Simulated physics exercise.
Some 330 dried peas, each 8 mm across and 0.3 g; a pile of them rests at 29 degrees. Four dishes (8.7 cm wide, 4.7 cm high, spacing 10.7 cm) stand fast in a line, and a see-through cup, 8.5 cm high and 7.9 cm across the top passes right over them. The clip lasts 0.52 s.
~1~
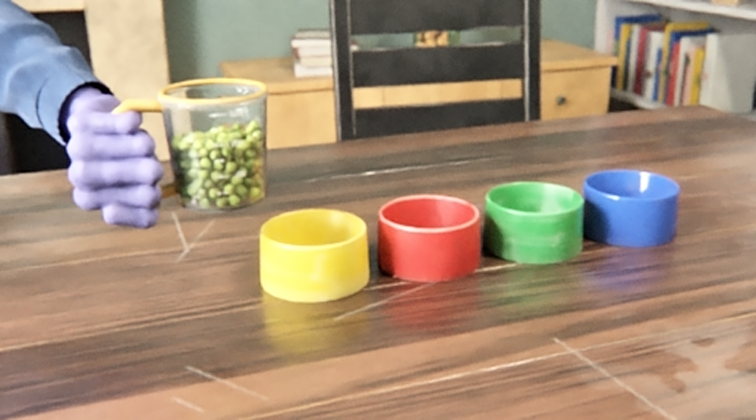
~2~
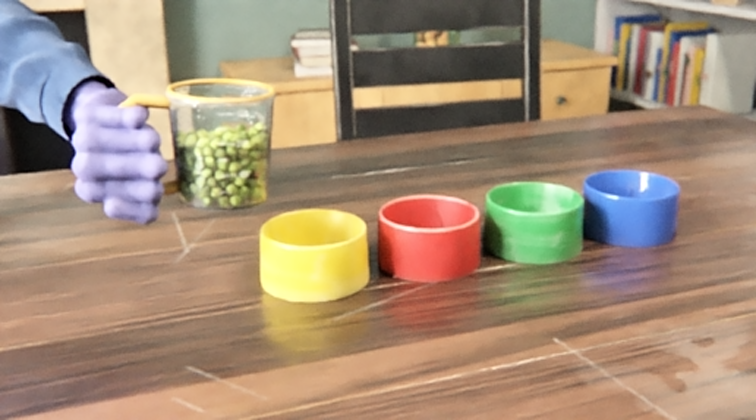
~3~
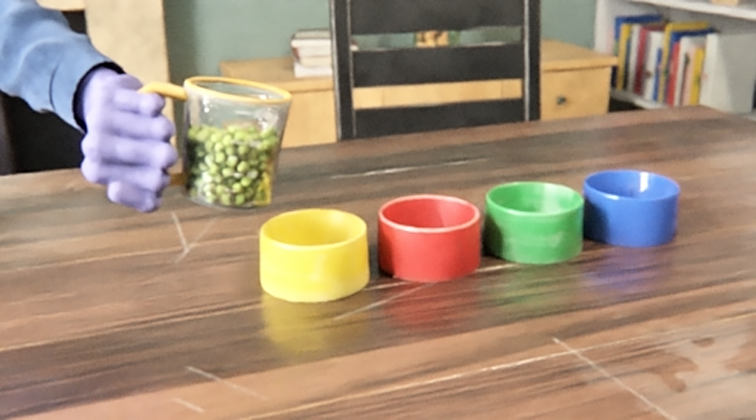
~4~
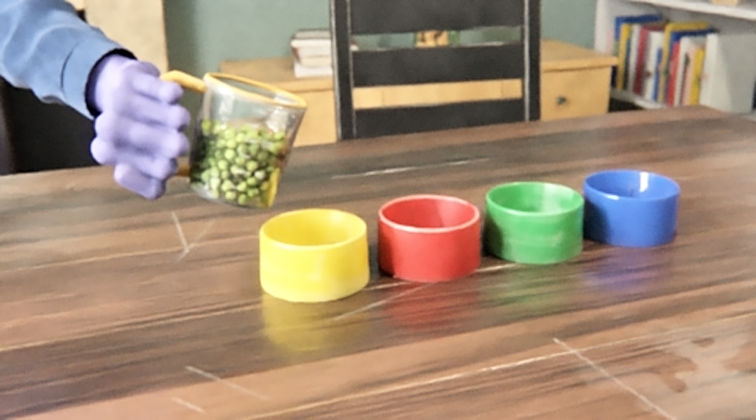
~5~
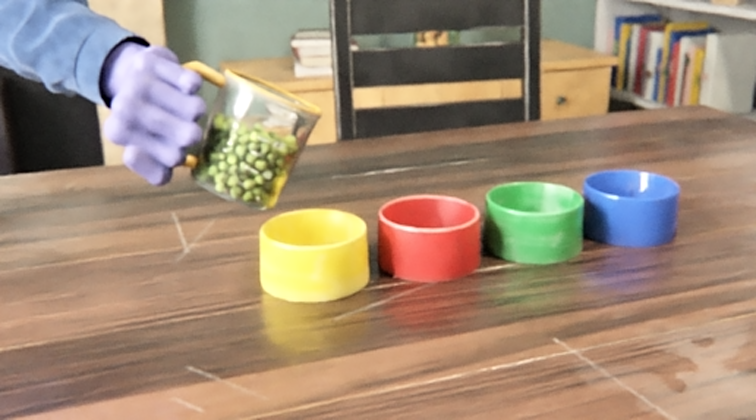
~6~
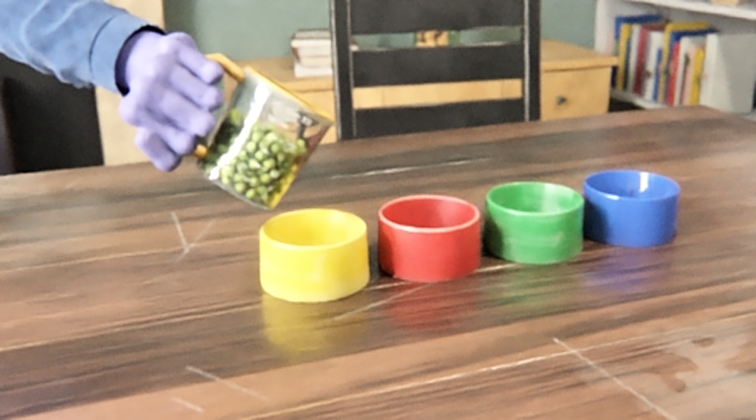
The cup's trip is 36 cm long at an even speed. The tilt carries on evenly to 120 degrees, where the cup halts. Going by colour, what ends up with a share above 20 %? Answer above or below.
Red dish: Above; blue dish: Below; green dish: Below; yellow dish: Below; on the counter: Below.
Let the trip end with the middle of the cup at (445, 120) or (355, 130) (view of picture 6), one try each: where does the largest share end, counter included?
Most goes to: Red; red.
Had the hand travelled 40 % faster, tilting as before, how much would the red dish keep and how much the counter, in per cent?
In that case red 40, counter 50.
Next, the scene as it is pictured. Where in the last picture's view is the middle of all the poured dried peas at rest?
Around (434, 234).
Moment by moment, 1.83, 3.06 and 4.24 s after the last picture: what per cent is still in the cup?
In turn: 0, 0, 0.
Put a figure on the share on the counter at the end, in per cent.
About 0 per cent.
Then, 1.83 s after the last picture, tilt 120 degrees; cup holds 0 %, red 100 %.
Then, 3.06 s after the last picture, tilt 120 degrees; cup holds 0 %, red 100 %.
Then, 4.24 s after the last picture, tilt 120 degrees; cup holds 0 %, red 100 %.
In the end, red 100 %, blue 0 %, green 0 %, yellow 0 %, counter 0 %.
